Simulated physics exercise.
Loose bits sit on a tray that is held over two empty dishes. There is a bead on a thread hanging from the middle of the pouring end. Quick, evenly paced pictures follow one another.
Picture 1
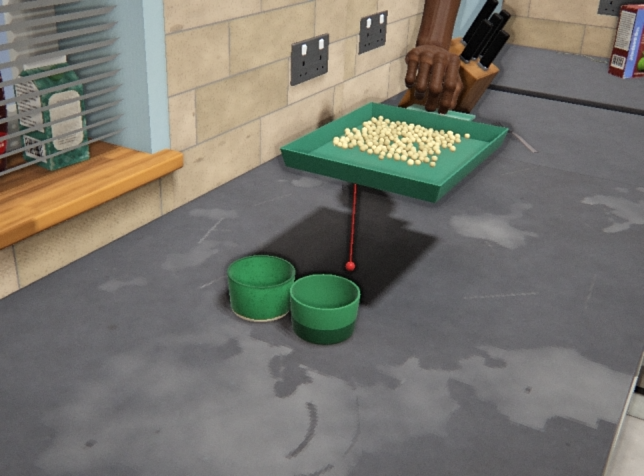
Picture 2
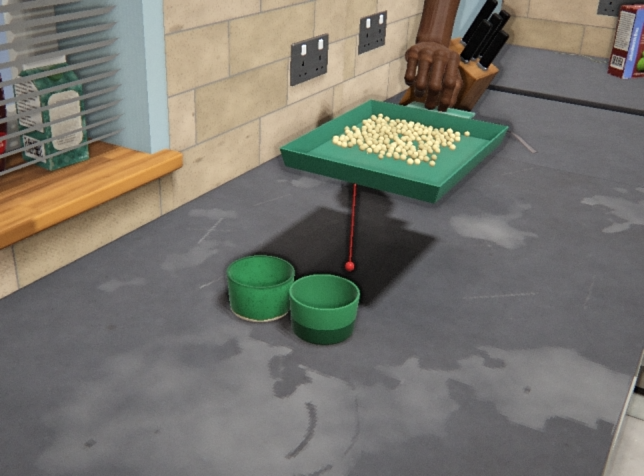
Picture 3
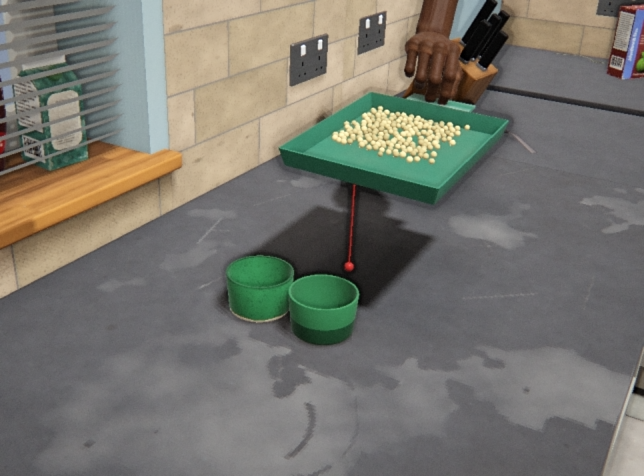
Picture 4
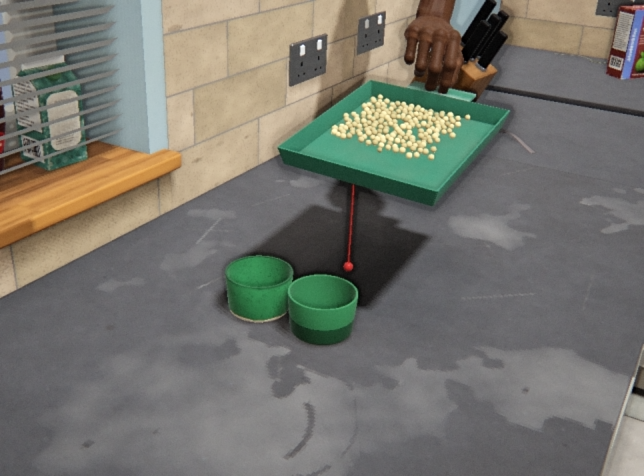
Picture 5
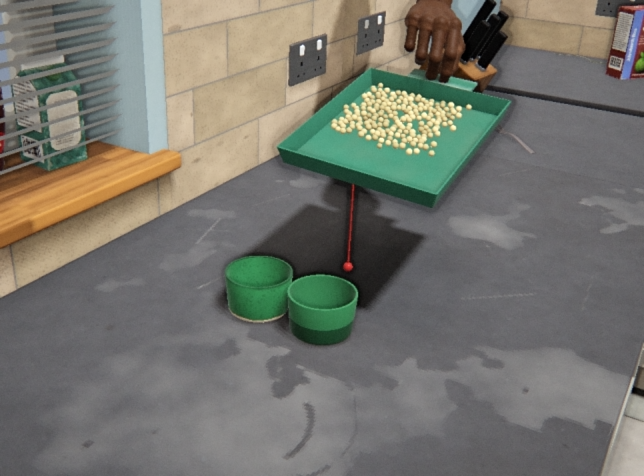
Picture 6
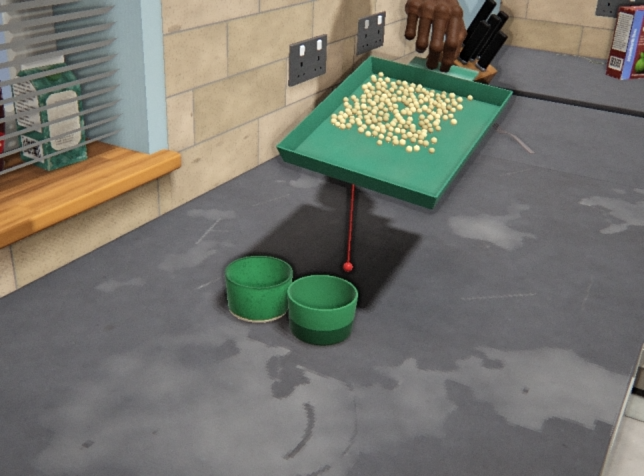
A dark-skinned hand grips the far edge of a square green tray of small pale beans, held above a scuffed dark grey kitchen worktop beside a tan brick wall, seen from above at an angle. Two small green dishes sit below the tray, with a red bead hanging on a thread nearby. The hand slowly raises the far edge, tilting the tray slightly towards the viewer, while the camera stays almost still.
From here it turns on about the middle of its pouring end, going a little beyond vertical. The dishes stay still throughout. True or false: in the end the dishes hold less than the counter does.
True.
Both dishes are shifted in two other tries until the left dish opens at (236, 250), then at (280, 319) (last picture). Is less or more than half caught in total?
First try: Lower than half; second try: Lower than half.
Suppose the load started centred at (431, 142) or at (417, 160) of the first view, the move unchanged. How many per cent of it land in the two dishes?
Near 0 per cent and near 10 per cent.
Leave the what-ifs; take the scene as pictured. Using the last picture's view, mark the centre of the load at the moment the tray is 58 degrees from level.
I'd mark it close to (390, 189).
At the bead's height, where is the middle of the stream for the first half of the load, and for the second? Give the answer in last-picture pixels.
I'd say around (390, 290) at first, then around (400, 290).
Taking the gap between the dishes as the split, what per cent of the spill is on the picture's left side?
I make it about 0 percent or so.
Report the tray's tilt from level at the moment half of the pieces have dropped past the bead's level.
110° or so.
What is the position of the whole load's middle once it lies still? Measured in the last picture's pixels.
Near pixel (385, 353).
Soon after the last picture, tray tipped steeply; nearly all on the tray; a stray few outside both; a small part in the air.
A little later, tray tipped right over; most on the tray; a stray few in the right dish; a small part outside both; a small part in the air.
Later still, tray tipped past a quarter turn; a small part in the right dish; a stray few in the left dish; most outside both.
At rest, tray tipped past a quarter turn; a small part in the right dish; a stray few in the left dish; most outside both.
